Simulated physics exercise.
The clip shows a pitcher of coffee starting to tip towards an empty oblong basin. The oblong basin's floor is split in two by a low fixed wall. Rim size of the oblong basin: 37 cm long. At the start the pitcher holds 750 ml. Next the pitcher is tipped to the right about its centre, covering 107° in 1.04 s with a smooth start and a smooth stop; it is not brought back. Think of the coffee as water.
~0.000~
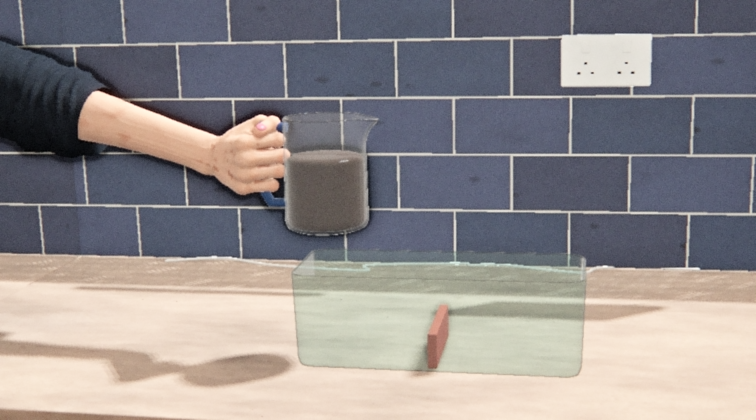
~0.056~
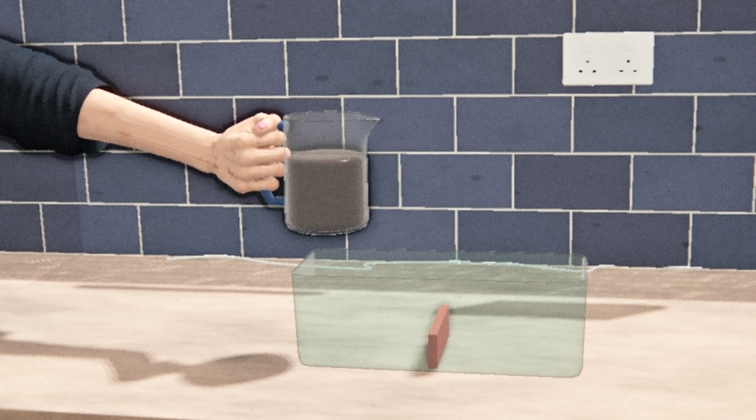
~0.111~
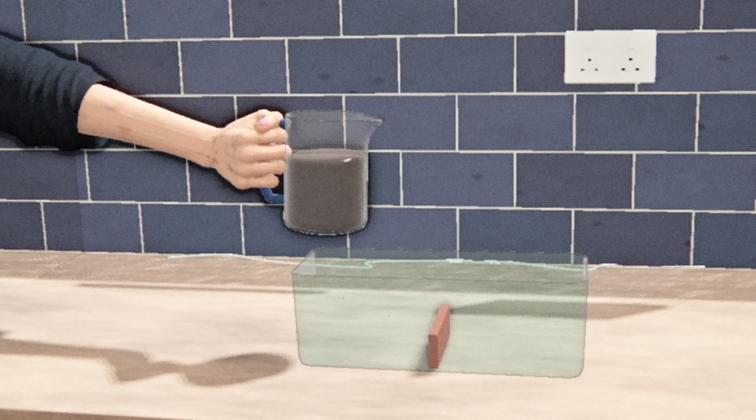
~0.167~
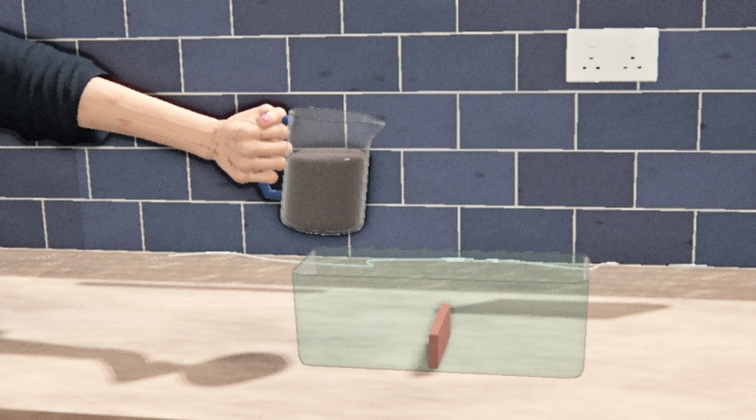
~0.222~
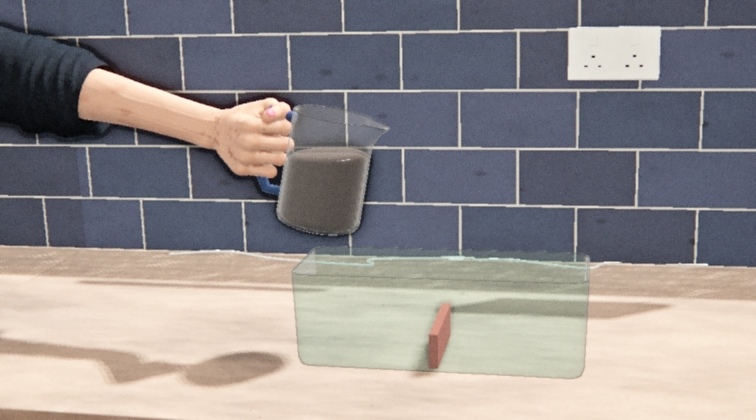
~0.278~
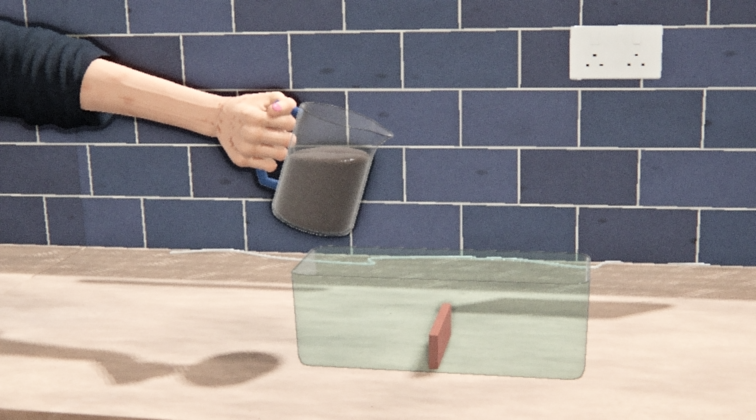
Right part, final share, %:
37 %.
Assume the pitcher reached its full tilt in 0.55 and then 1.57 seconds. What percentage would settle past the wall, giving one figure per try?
Some 25 and 50 per cent, in that order.
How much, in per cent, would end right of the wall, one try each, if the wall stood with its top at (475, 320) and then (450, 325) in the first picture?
Around 5 and 10 percent, in that order.
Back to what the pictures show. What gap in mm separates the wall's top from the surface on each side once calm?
Left about 26 mm, while the right is about 34 mm.
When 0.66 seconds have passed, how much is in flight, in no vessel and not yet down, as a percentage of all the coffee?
Estimate: About 8 % of all of it.
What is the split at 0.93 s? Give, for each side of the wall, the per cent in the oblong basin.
Lab note: Left near 24 %, right near 22.
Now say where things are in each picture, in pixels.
It leans 0°; its right rim is at (378, 119); the coffee meets the walls at (289, 156) and (364, 156); the oblong basin's rim runs from (303, 263) to (585, 270); the wall's top is at (438, 320), in the first frame.
It leans 1°; its right rim is at (379, 119); the coffee meets the walls at (289, 156) and (365, 156), in the second frame.
It leans 3°; its right rim is at (382, 120); the coffee meets the walls at (290, 155) and (365, 155), in the third frame.
It leans 7°; its right rim is at (385, 123); the coffee meets the walls at (291, 156) and (366, 155), in the fourth frame.
It leans 12°; its right rim is at (389, 128); the coffee meets the walls at (292, 155) and (368, 155), in the fifth frame.
It leans 18°; its right rim is at (393, 135); the coffee meets the walls at (289, 159) and (370, 155), in the sixth frame.
By 0.66 s the tilt is 75° and 92 per cent is still to pour, 0 is left of the wall and 0 right of it.
By 0.93 s the tilt is 104° and 36 per cent is still to pour, 24 is left of the wall and 22 right of it.
By 1.22 s the tilt is 107° and 5 per cent is still to pour, 55 is left of the wall and 36 right of it.
By 1.54 s the tilt is 107° and 0 per cent is still to pour, 62 is left of the wall and 37 right of it.
At rest 62 per cent lies left of the wall, 37 right of it and 1 outside.
